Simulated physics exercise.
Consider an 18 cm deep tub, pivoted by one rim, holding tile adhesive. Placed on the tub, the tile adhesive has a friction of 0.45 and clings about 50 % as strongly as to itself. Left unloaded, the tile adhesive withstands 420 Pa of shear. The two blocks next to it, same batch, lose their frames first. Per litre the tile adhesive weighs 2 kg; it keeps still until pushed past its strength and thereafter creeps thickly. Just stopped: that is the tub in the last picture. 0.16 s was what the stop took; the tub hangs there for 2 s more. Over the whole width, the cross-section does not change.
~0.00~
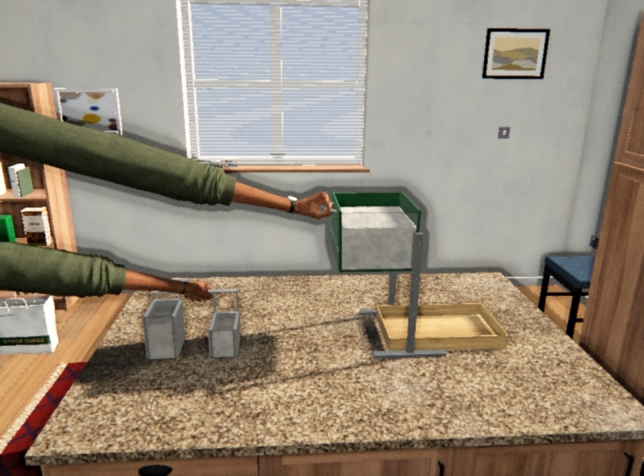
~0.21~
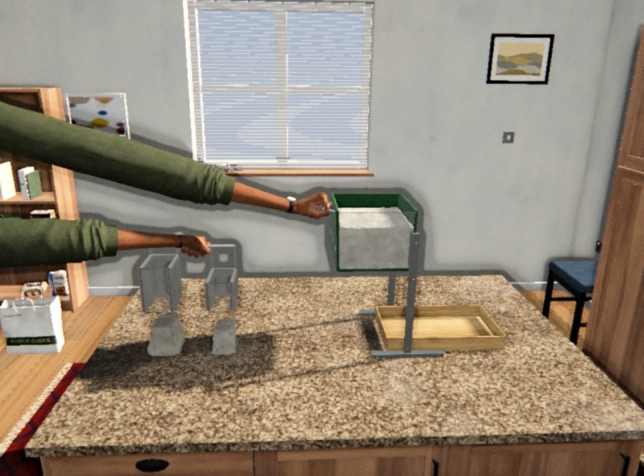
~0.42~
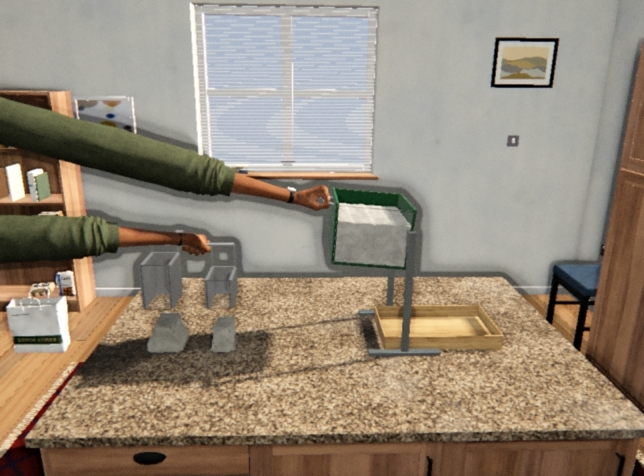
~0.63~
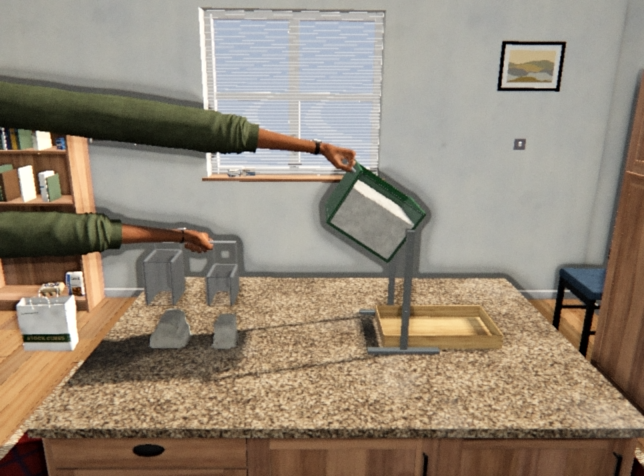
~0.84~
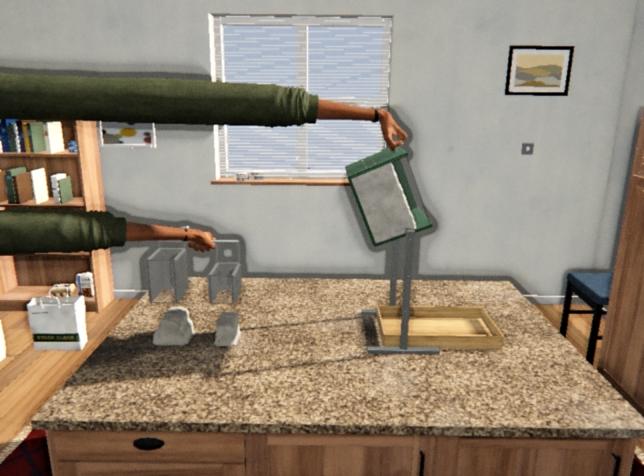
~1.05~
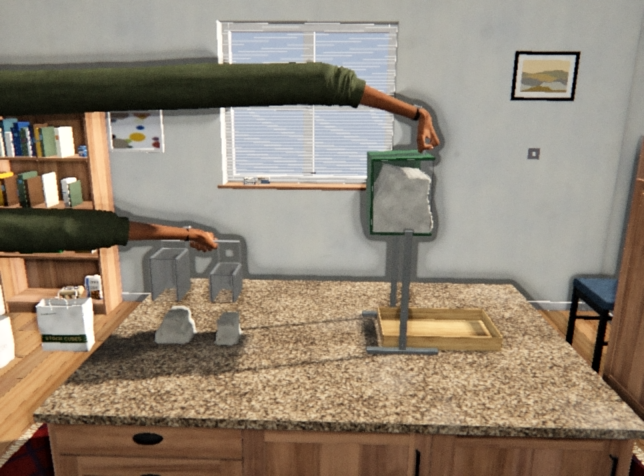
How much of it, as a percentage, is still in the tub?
Near 46 percent is still in the tub.
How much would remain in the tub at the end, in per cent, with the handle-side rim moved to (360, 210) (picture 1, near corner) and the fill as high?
Then near 70 % stays in the tub.
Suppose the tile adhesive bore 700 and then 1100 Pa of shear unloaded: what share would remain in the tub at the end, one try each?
The two runs give near 50 % and near 100 % respectively.
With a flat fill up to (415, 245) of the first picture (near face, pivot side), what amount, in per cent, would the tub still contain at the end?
Roughly 70 per cent would still be in the tub at the end.
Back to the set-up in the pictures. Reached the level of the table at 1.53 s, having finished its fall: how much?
35 %.
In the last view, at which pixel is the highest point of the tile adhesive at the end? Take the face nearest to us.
Around (391, 204).
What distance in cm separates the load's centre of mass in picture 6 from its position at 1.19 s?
Something like 6 cm, I'd say.
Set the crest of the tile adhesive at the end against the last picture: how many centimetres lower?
10 cm or so.
After 1.19 s, the tub is at 89 degrees and holds 71 %.
After 1.36 s, the tub is at 89 degrees and holds 49 %.
After 1.53 s, the tub is at 89 degrees and holds 46 %.
After 1.70 s, the tub is at 89 degrees and holds 46 %.
After 3.05 s, at the end, the tub is at 89 degrees and holds 46 %.
